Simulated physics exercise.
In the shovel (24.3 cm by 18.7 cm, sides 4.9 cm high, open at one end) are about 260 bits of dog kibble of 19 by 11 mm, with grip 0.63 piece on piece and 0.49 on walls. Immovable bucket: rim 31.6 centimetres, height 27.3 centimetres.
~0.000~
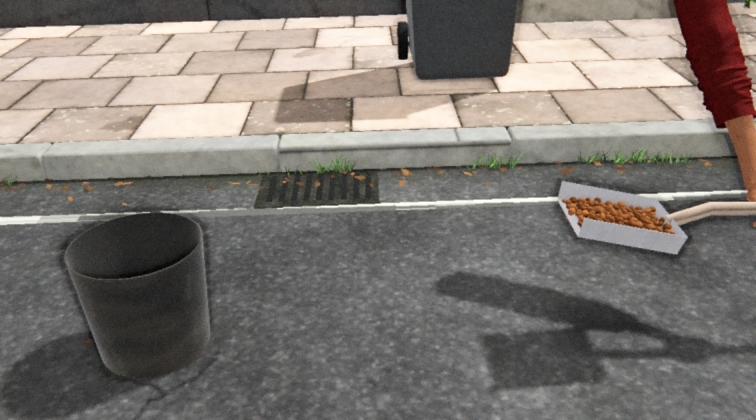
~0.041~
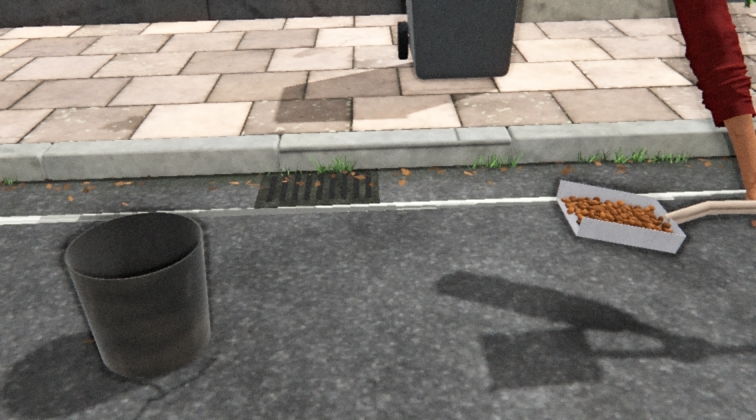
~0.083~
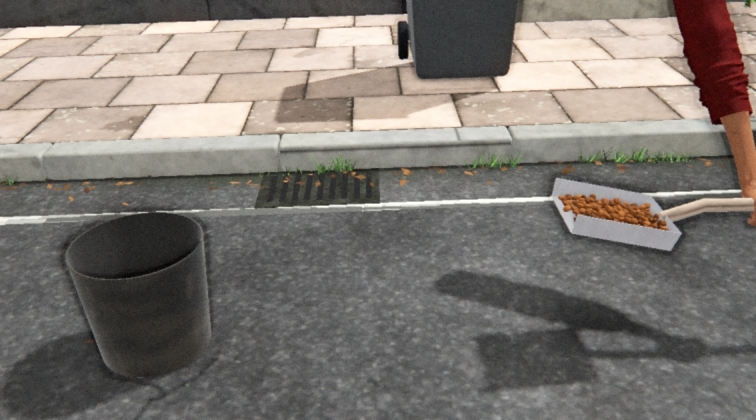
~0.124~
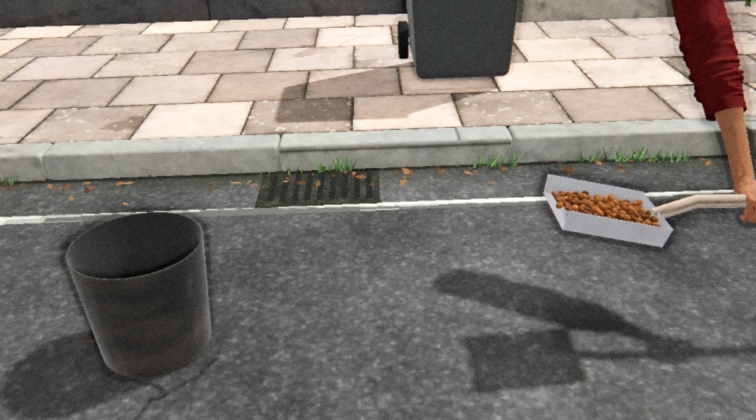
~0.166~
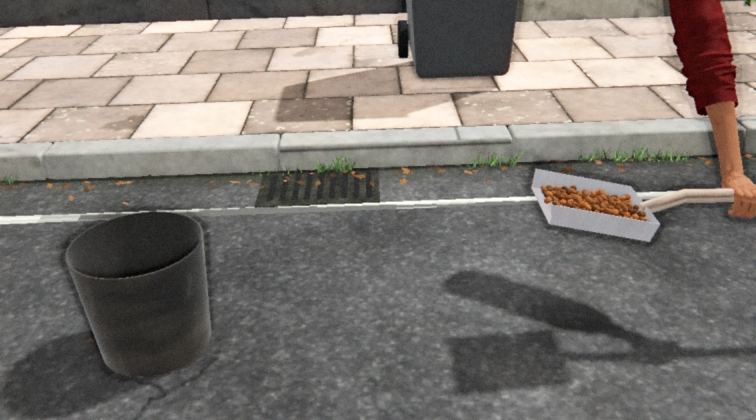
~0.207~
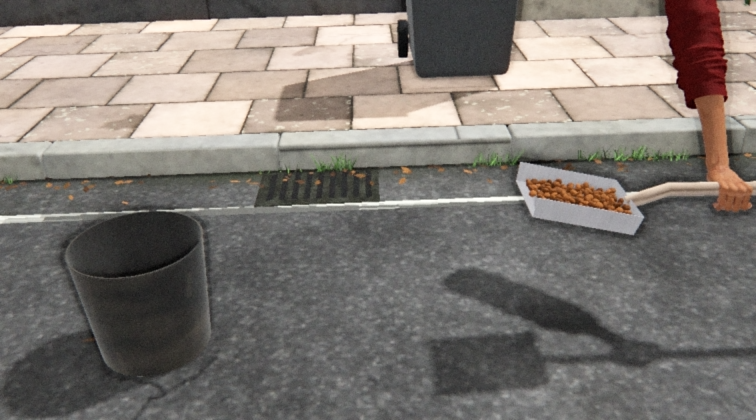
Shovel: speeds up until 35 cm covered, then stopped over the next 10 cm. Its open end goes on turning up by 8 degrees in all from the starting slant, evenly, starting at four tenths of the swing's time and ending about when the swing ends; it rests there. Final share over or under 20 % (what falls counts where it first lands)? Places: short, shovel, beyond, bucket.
As I see it, short: Will hold a share bigger than a fifth; shovel: Will hold a share bigger than a fifth; beyond: Will hold a share of a fifth or less; bucket: Will hold a share of a fifth or less.
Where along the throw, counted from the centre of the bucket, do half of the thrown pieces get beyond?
Roughly 25 cm short.
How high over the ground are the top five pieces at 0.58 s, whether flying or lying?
Top five pieces, height: About 55 cm.
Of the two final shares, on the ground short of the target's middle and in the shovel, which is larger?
The bigger part winds up on the ground short of the target's middle.
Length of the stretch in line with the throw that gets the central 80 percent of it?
Something like 35 cm, give or take.
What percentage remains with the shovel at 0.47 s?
Share still on the shovel: Around 80 percent.
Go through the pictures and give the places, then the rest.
The first frame shows shovel at (636, 230); tilt 14 degrees; moved 0.0 cm; low side right; open edge at (566, 217); middle of the load at (623, 217); bucket at (135, 243).
The second frame shows shovel at (634, 229); tilt 14 degrees; moved 0.5 cm; low side right; open edge at (564, 216); middle of the load at (623, 216).
The third frame shows shovel at (629, 226); tilt 14 degrees; moved 1.9 cm; low side right; open edge at (560, 213); middle of the load at (621, 215).
The fourth frame shows shovel at (620, 222); tilt 14 degrees; moved 4.3 cm; low side right; open edge at (551, 210); middle of the load at (615, 212).
The fifth frame shows shovel at (607, 217); tilt 14 degrees; moved 7.8 cm; low side right; open edge at (539, 204); middle of the load at (603, 207).
The sixth frame shows shovel at (591, 209); tilt 14 degrees; moved 12.1 cm; low side right; open edge at (523, 197); middle of the load at (579, 198); bucket at (135, 242). It turns about 35 degrees a second.
Then, at 0.35 s, tilt 17 degrees; shovel 100 %; middle of all pieces near (500, 174).
Then, at 0.47 s, tilt 21 degrees; shovel 80 %, in the air 20 %; middle of all pieces near (424, 151).
After 0.58 s, tilt 21 degrees; shovel 45 %, in the air 55 %; middle of all pieces near (386, 151).
After 0.68 s, tilt 21 degrees; shovel 45 %, in the air 55 %; middle of all pieces near (364, 175).
In the end, at 2.0 s, short 55 %, shovel 45 %, beyond 0 %, bucket 0 %.
